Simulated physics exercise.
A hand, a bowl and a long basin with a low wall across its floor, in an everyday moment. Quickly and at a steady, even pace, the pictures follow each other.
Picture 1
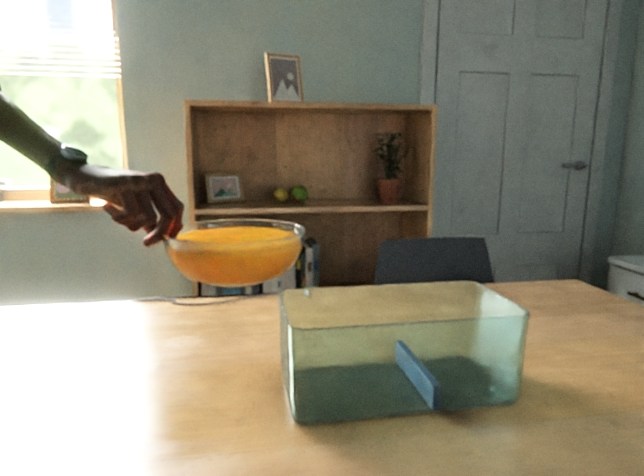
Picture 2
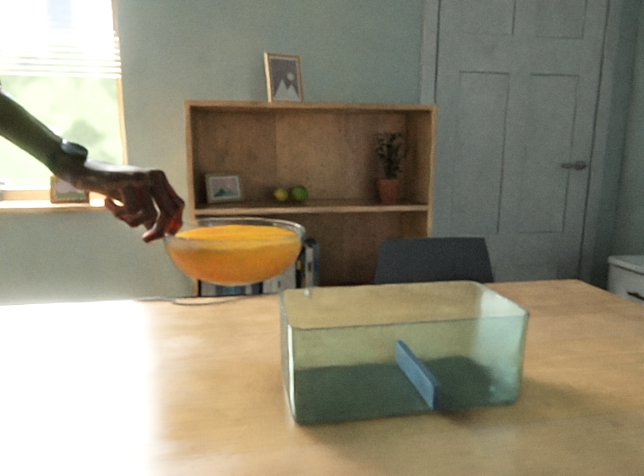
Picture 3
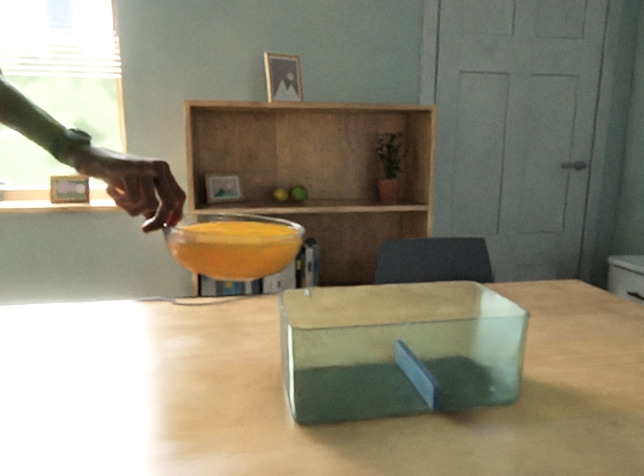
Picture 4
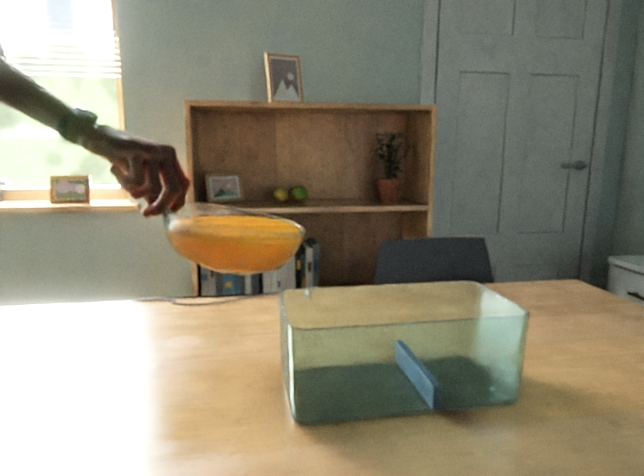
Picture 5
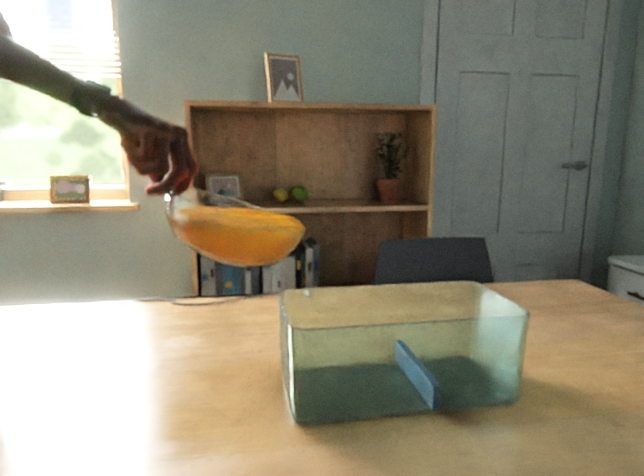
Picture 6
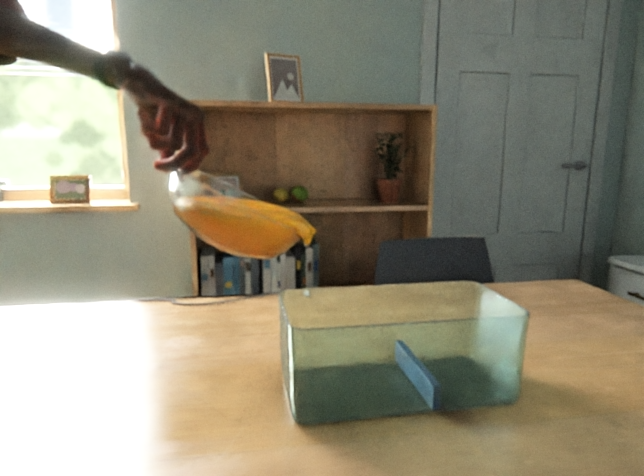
At first, a hand holds a clear bowl of orange liquid level beside a long, greenish glass basin with a low blue wall across its floor. The hand then lifts the bowl's left side, tilting it gradually to the right, until the orange liquid bulges just over the right lip.
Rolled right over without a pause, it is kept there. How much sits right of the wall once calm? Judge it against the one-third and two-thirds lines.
It ends up below the one-third line.
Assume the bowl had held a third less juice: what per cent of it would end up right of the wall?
10 per cent or so.
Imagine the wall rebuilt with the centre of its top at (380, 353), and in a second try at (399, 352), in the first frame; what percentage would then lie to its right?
First try close to 65 percent, second try close to 35 percent.
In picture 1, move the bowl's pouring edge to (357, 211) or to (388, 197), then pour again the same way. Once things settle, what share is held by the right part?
Start one gives some 55 %, start two some 40 %.
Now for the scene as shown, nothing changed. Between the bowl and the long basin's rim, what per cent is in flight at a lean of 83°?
Roughly 55 per cent.
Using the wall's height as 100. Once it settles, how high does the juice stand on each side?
On the left roughly 70, on the right roughly 30.
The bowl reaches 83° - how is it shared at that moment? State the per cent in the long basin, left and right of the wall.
Left: Roughly 25 %; right: Roughly 0 %.
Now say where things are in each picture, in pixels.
The first picture shows tilt 0°; pouring edge (304, 230); surface from (168, 240) to (301, 236); the long basin's rim runs from (284, 309) to (501, 297); the wall's top is at (416, 361).
The second picture shows tilt 1°; pouring edge (304, 230); surface from (168, 238) to (300, 235).
The third picture shows tilt 5°; pouring edge (303, 230); surface from (168, 233) to (300, 232).
The fourth picture shows tilt 11°; pouring edge (303, 230); surface from (168, 224) to (301, 227).
The fifth picture shows tilt 19°; pouring edge (303, 230); surface from (171, 213) to (301, 225); 3 per cent is over the edge.
The sixth picture shows tilt 28°; pouring edge (302, 230); surface from (175, 199) to (291, 218); 8 per cent is over the edge.
A moment on, the bowl is tipped on its side and 18 per cent is still to pour, 25 is left of the wall and 0 right of it.
Next, the bowl is tipped on its side and 0 per cent is still to pour, 83 is left of the wall and 11 right of it.
Then the bowl is tipped on its side and 0 per cent is still to pour, 81 is left of the wall and 14 right of it.
Later the bowl is tipped on its side and 0 per cent is still to pour, 77 is left of the wall and 19 right of it.
In the end 77 per cent lies left of the wall, 20 right of it and 4 outside.
